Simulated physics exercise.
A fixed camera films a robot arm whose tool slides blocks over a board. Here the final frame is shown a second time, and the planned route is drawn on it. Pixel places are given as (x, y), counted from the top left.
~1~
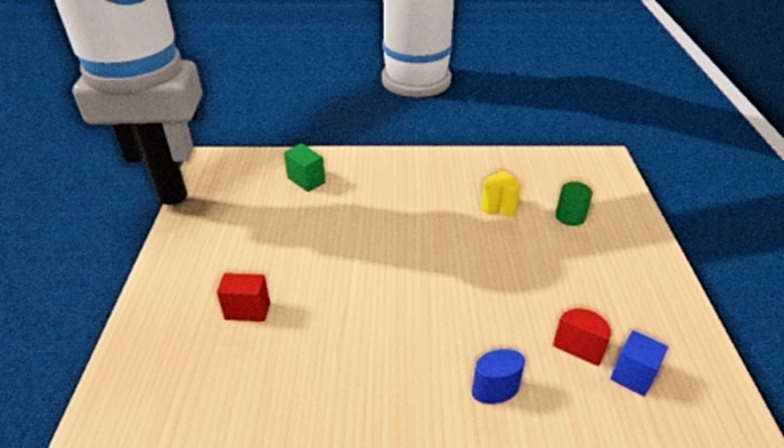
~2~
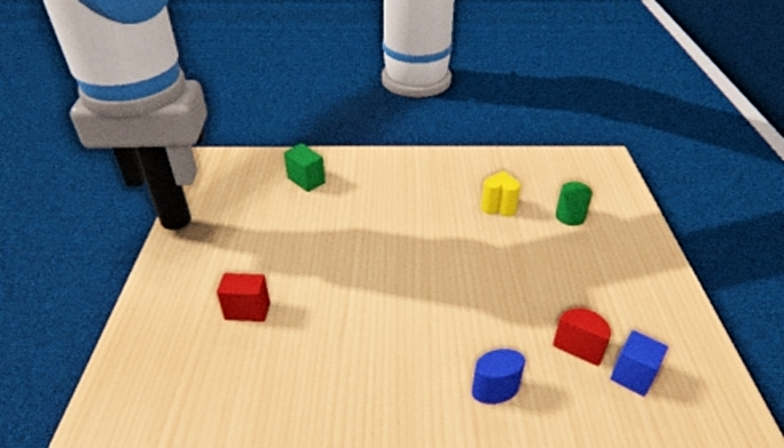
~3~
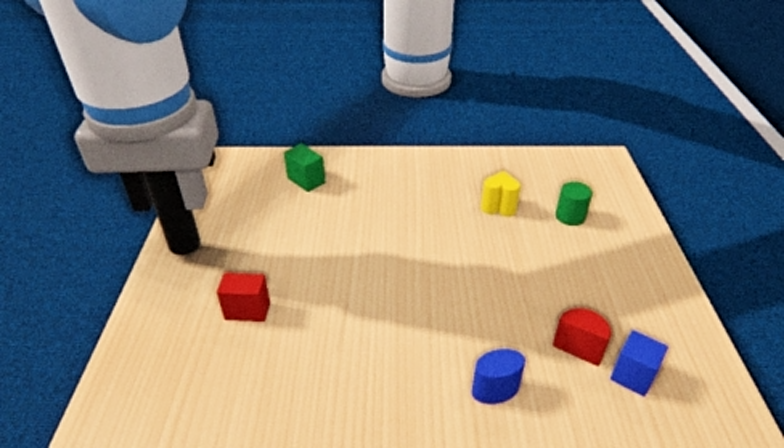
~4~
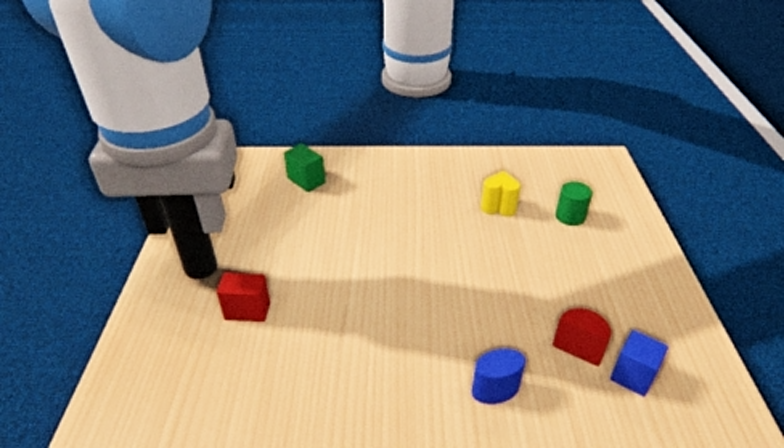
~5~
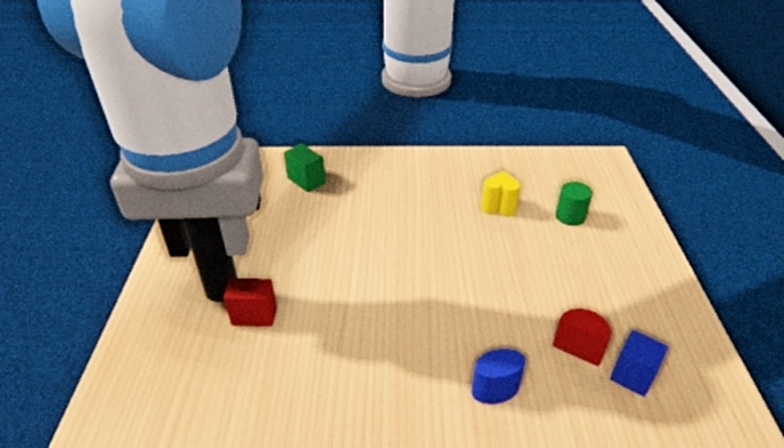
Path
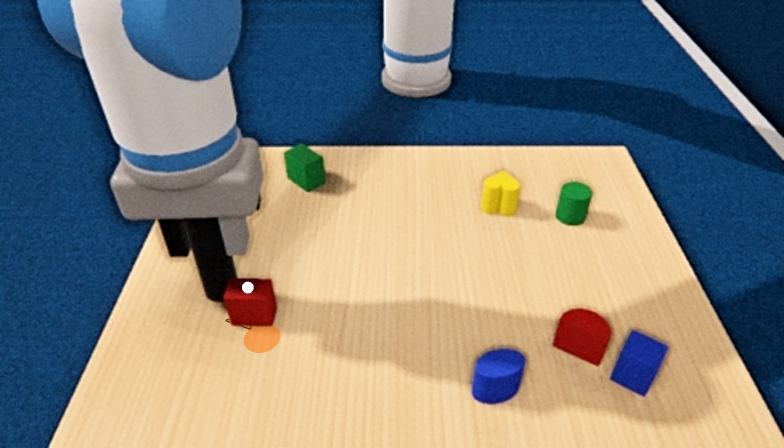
Robot arm lowering its black tool toward the front of a wooden board, then nudging a red block slightly right.
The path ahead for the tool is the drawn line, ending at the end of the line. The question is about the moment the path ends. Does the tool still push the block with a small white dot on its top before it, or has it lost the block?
It keeps leading.
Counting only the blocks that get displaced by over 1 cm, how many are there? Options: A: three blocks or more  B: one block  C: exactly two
B - one block.
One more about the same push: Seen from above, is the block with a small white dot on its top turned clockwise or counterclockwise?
Looking from above, the answer is counterclockwise.
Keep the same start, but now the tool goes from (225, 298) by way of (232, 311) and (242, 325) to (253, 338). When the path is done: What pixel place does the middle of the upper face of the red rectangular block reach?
Put as a pixel place, it's (283, 308).
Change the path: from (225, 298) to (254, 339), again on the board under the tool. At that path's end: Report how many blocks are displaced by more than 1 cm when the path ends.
Looking at the path, I think only one of the blocks ends up more than 1 cm away.
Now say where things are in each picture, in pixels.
Tip of the tool at (173, 197), middles of tops, red rectangular block at (241, 283), in the first picture.
Tool at (176, 221), nothing pushed, in the second picture.
Tool at (185, 245), nothing pushed, in the third picture.
Tool at (201, 268), nothing pushed, in the fourth picture.
Tool at (223, 290), red rectangular block at (248, 288), in the fifth picture.
The line goes from (225, 298) by way of (240, 319) to (262, 338); the dot is on the red rectangular block.
The first path, step by step. Halfway along, tool at (238, 312); red rectangular block at (272, 302), turned 25° anticlockwise.
At the end, tool at (260, 330); red rectangular block at (290, 311), turned 80° anticlockwise.
